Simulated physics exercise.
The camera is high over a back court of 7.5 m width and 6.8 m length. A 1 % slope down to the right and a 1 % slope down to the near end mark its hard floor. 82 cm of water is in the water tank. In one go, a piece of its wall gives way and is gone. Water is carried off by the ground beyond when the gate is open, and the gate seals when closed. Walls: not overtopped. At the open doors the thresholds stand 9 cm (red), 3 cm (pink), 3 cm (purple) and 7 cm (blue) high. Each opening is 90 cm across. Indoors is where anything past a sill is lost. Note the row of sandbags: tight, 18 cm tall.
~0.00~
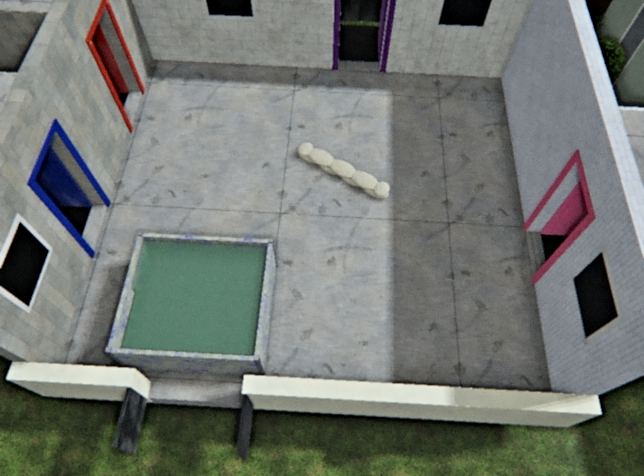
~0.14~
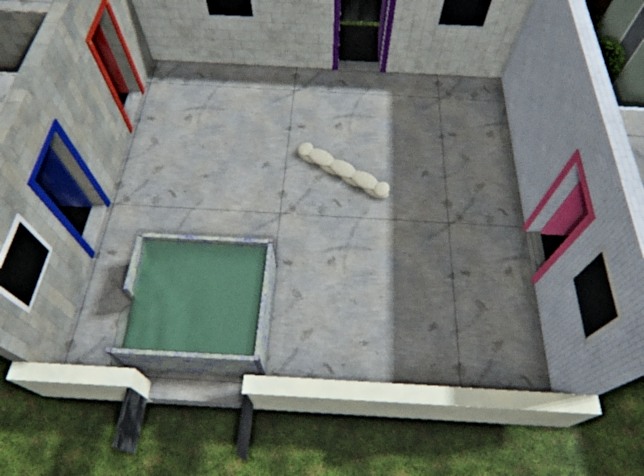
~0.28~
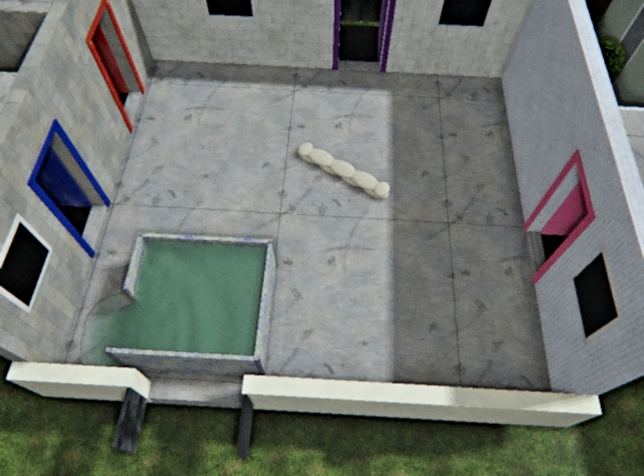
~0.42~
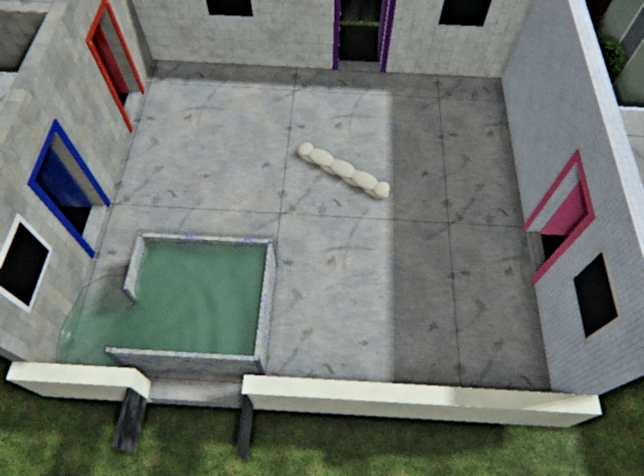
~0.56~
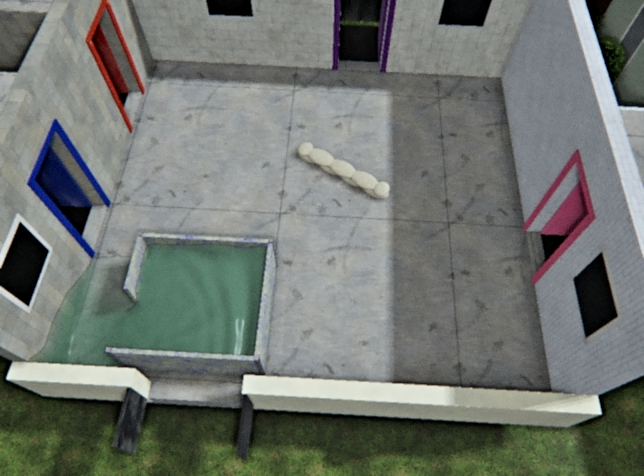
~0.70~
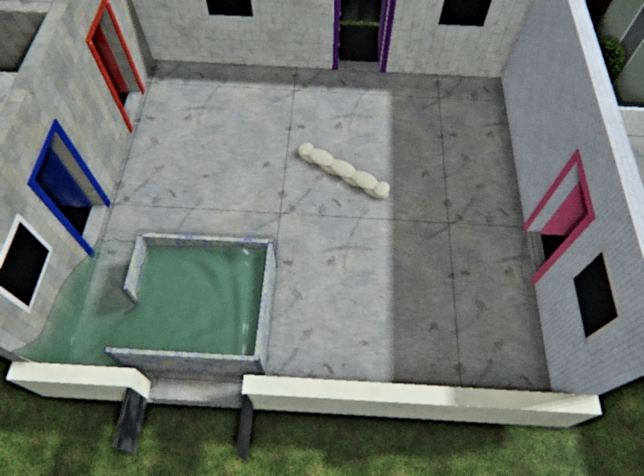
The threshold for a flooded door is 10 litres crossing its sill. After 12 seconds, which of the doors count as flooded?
Red door: Not flooded; pink door: Flooded; purple door: Flooded; blue door: Flooded.
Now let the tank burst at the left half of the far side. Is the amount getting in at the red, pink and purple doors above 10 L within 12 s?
The red door comes out more than that, the pink door more than that and the purple door more than that.
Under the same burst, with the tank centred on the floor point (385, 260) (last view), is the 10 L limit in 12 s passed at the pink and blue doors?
So the pink door keeps within it and the blue door tops the limit.
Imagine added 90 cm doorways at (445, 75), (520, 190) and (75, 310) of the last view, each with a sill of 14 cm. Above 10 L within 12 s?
The first one doesn't reach it, the second one doesn't reach it, and the third one exceeds it.
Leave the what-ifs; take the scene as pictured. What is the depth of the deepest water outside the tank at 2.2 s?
Around 50 centimetres.
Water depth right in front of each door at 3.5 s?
Red 4 cm, pink 0 cm, purple 1 cm, blue 12 cm.
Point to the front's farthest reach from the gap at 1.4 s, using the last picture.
Around pixel (122, 163).
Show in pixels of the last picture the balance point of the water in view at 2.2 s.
Pixel position near (165, 294).
After 1.4 s water covers 10 % of the floor and is deepest (66 cm) near (56, 375); red door not reached, pink door not reached, purple door not reached, blue door 11 cm at the sill, 0 L in.
After 2.2 s water covers 20 % of the floor and is deepest (50 cm) near (80, 377); red door 4 cm at the sill, 0 L in, pink door not reached, purple door not reached, blue door 13 cm at the sill, 7 L in.
After 3.5 s water covers 45 % of the floor and is deepest (34 cm) near (56, 375); red door 4 cm at the sill, 0 L in, pink door not reached, purple door not reached, blue door 12 cm at the sill, 21 L in.
After 7.0 s water covers 70 % of the floor and is deepest (18 cm) near (80, 377); red door 9 cm at the sill, 2 L in, pink door not reached, purple door 5 cm at the sill, 19 L in, blue door 6 cm at the sill, 33 L in.
After 12.0 s water covers 90 % of the floor and is deepest (15 cm) near (538, 405); red door 4 cm at the sill, 3 L in, pink door 6 cm at the sill, 17 L in, purple door 3 cm at the sill, 27 L in, blue door 4 cm at the sill, 33 L in.
